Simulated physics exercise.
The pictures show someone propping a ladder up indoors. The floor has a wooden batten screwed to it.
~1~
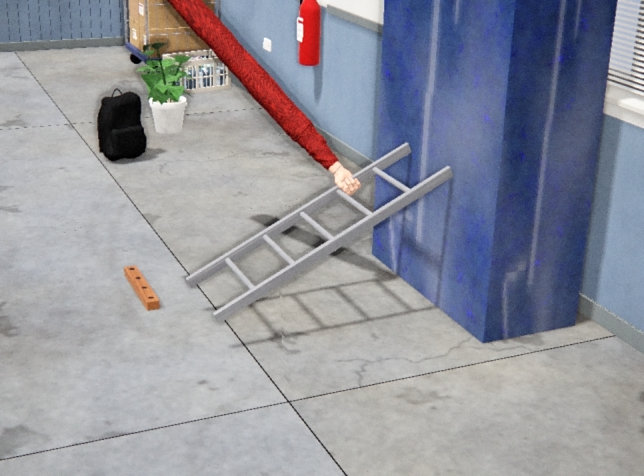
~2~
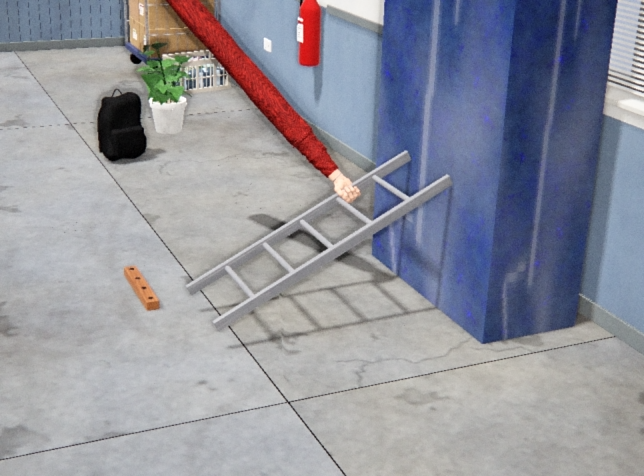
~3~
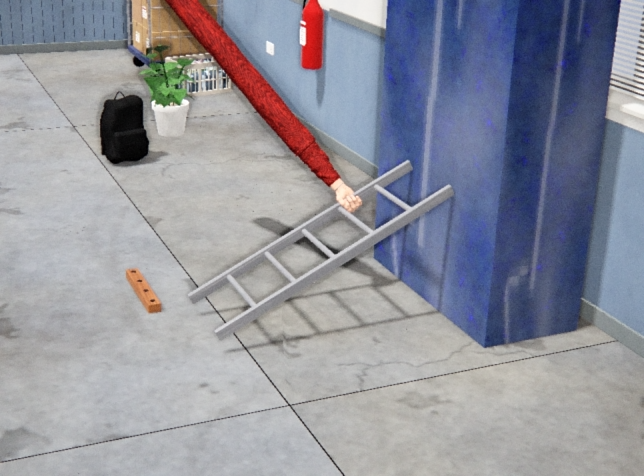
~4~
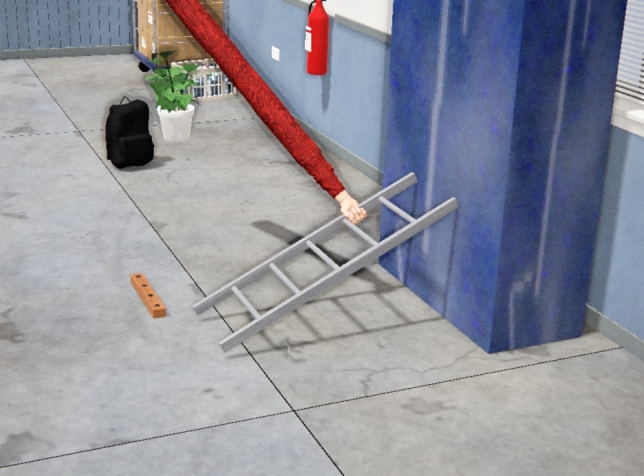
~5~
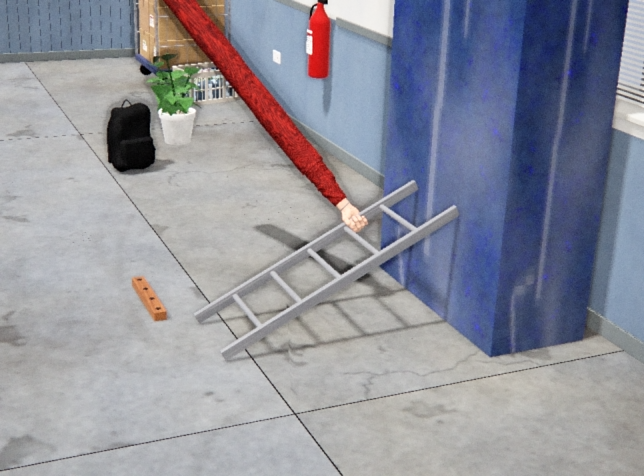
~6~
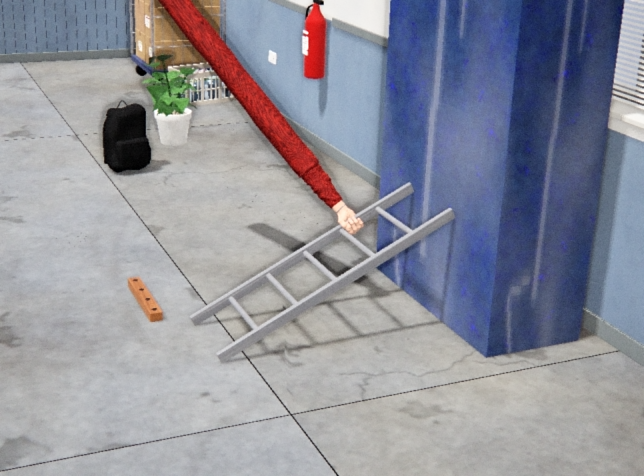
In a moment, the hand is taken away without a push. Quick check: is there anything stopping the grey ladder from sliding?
No, it slides.
Then, 0.30 s later than the last frame, grey ladder tilted by 13° near (312, 295).
Then, 0.46 s later than the last frame, grey ladder tilted by 25° near (307, 314).
When it is over, the grey ladder gives way at the feet, near (307, 322).
